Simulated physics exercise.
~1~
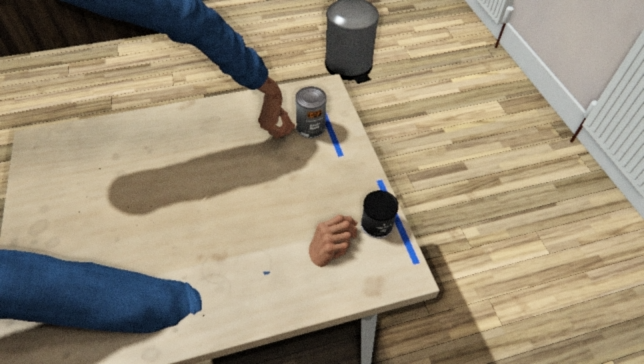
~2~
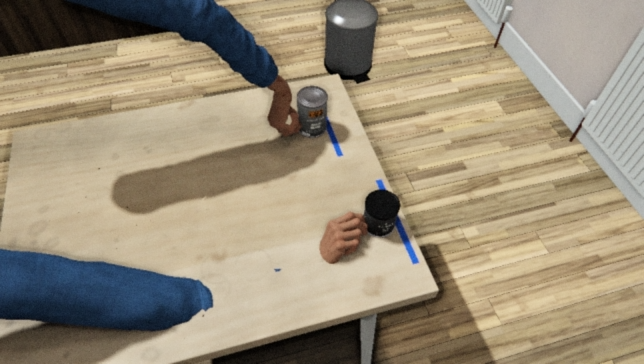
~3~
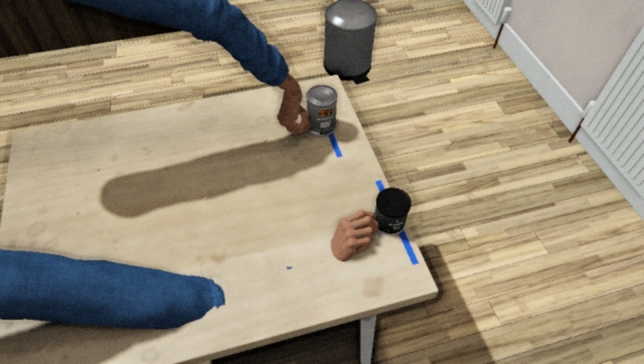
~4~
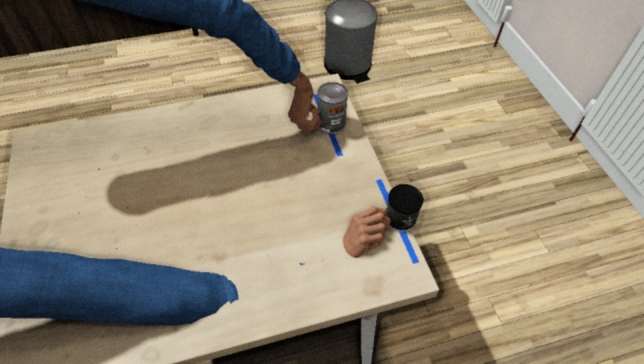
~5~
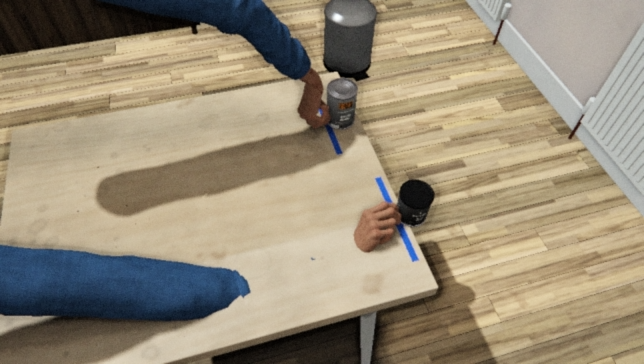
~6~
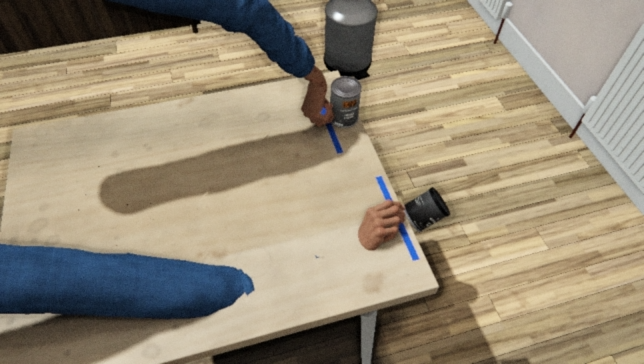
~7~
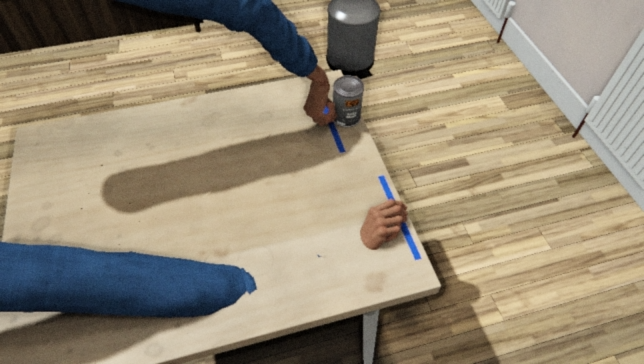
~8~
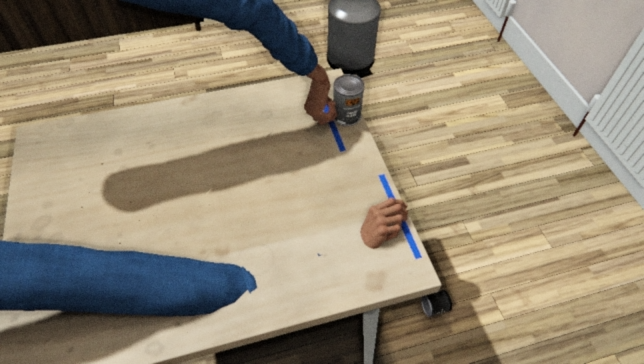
Two hands pushing a grey tin and a black tin rightward across a table, the black one tipping off the edge.
